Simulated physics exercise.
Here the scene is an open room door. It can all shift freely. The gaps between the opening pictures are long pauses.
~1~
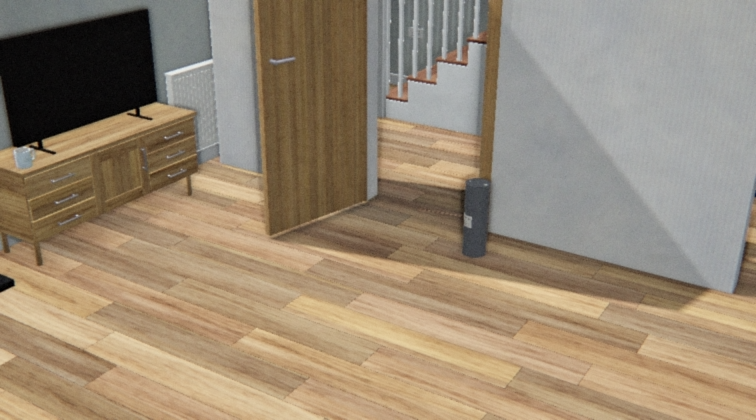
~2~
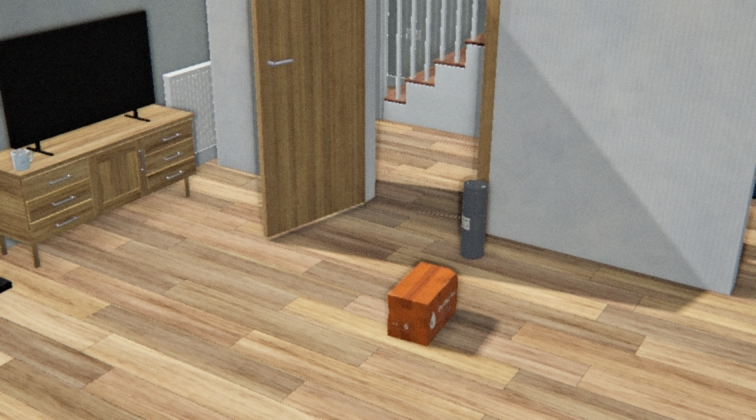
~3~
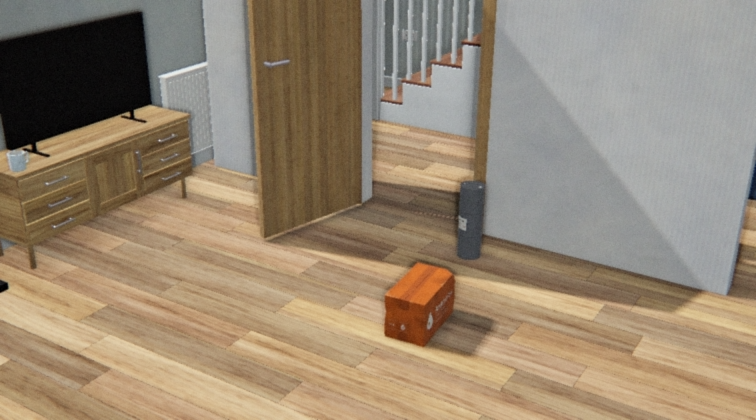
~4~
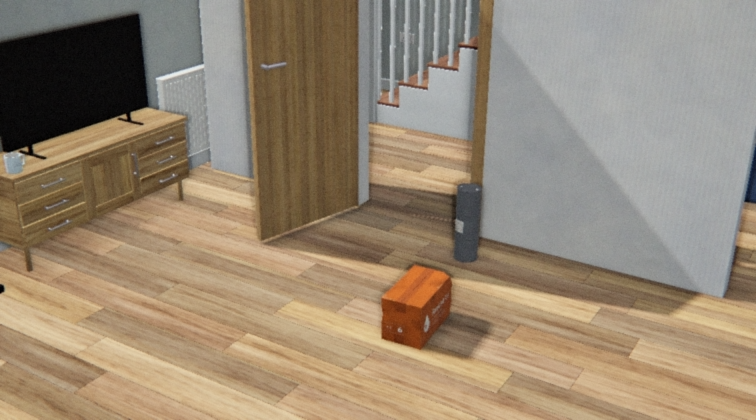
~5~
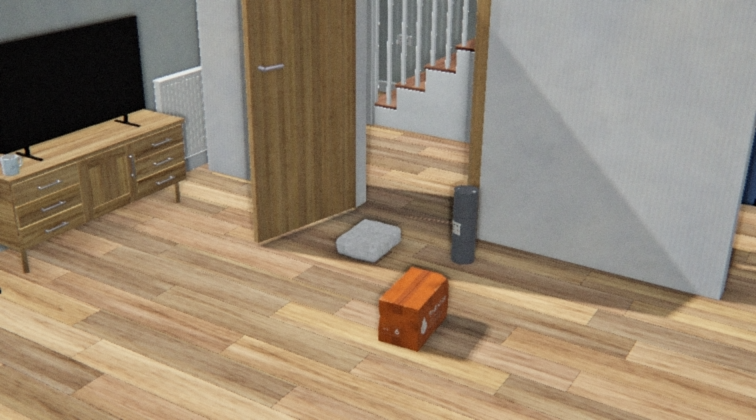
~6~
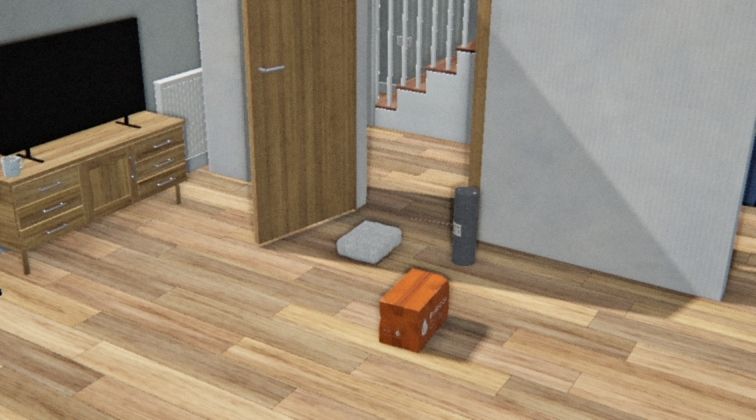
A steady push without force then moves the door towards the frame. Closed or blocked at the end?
The push fails.
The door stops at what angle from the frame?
It comes to about 20°.
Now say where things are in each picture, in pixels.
The first frame shows door wide open and still; grey canister (476, 218).
The second frame shows door wide open and still; grey canister (474, 220); orange parcel (424, 303).
The third frame shows door wide open and still; grey canister (471, 221); orange parcel (421, 303).
The fourth frame shows door wide open and still; grey canister (467, 223); orange parcel (417, 306).
The fifth frame shows door wide open and still; grey canister (465, 225); orange parcel (414, 308).
The sixth frame shows door wide open and still; white cushion (370, 242); grey canister (465, 226).
Then, 0.90 s on from there, open by 79°.
Then, 1.40 s on from there, open by 54°; white cushion shifted a little near (392, 240).
Then, 1.70 s on from there, open by 39°; white cushion shifted about its own width near (414, 237).
Then, 2.00 s on from there, open by 24°; white cushion shifted about its own width near (435, 231).
In the end, open by 20°; moved from the start, white cushion; the other 2 unmoved. At the end, from the last picture's camera, white cushion near (439, 229).
